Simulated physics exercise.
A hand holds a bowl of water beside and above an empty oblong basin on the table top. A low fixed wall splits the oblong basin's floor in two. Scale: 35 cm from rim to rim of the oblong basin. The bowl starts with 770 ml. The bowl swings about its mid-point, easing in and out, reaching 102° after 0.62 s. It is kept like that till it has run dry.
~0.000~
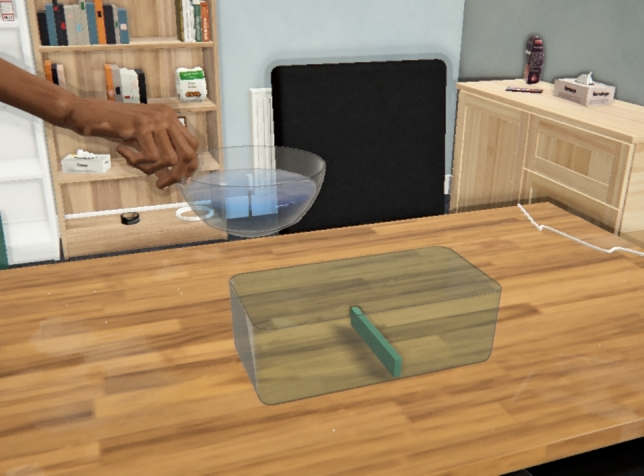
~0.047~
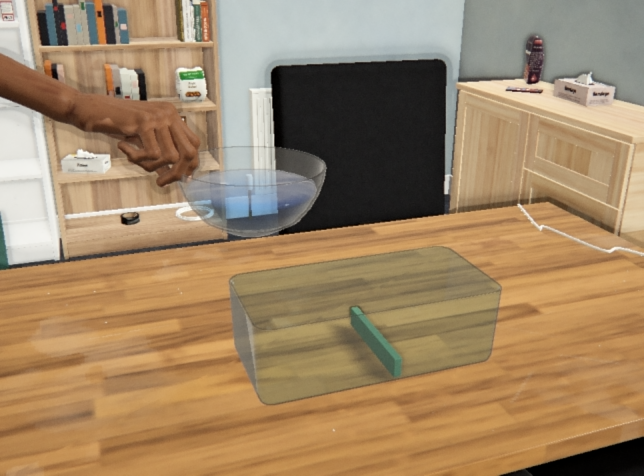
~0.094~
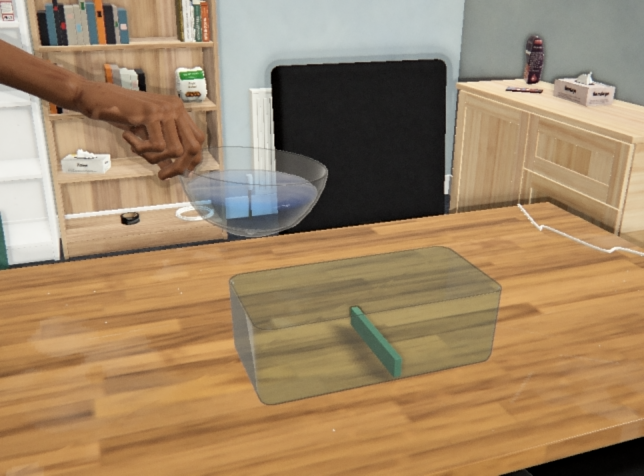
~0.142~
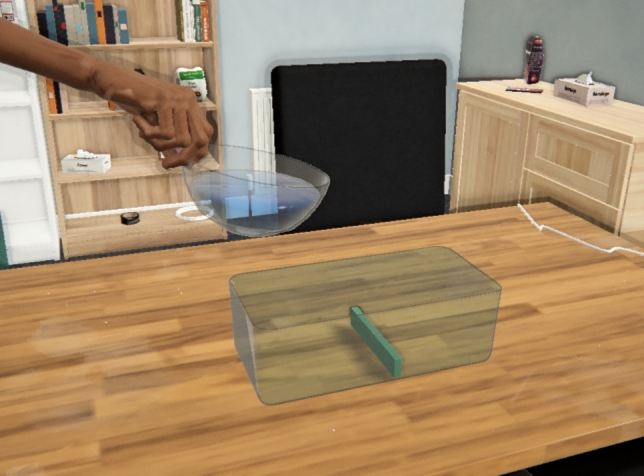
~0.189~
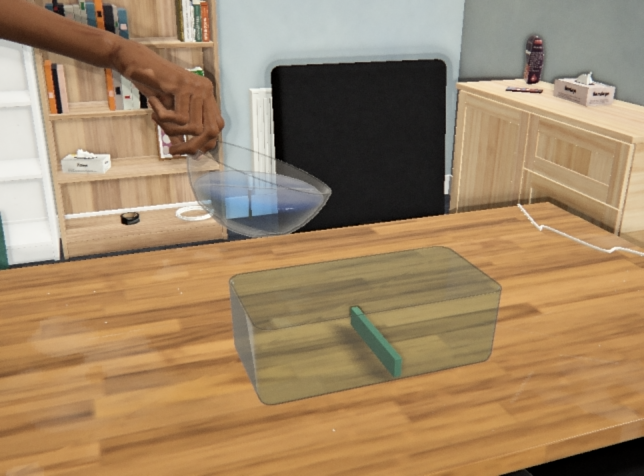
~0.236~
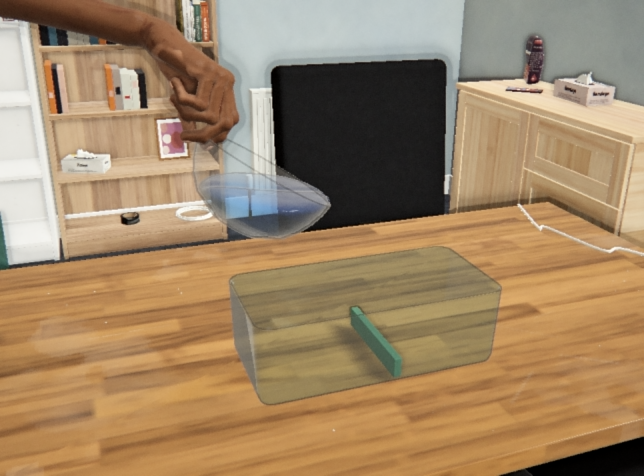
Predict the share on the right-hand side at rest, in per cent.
The far part has some 22 per cent.
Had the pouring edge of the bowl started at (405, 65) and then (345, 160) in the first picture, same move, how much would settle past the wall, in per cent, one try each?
First 65, then 40 per cent.
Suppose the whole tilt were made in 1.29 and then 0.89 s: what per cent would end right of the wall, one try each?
First 25, then 20 per cent.
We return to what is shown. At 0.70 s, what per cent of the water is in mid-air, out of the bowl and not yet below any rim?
About 14 per cent.
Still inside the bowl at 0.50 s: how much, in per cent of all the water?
Some 12 per cent.
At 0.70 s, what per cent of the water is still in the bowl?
Near 0 in a hundred.
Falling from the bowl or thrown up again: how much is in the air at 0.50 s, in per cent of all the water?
Some 42 per cent.
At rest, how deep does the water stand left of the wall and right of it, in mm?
Left about 18 mm, right about 8 mm.
By 0.50 s the tilt is 93° and 13 per cent is still to pour, 43 is left of the wall and 1 right of it.
By 0.70 s the tilt is 102° and 0 per cent is still to pour, 72 is left of the wall and 14 right of it.
By 0.90 s the tilt is 102° and 0 per cent is still to pour, 69 is left of the wall and 22 right of it.
By 1.12 s the tilt is 102° and 0 per cent is still to pour, 69 is left of the wall and 23 right of it.
At rest 69 per cent lies left of the wall, 22 right of it and 8 outside.
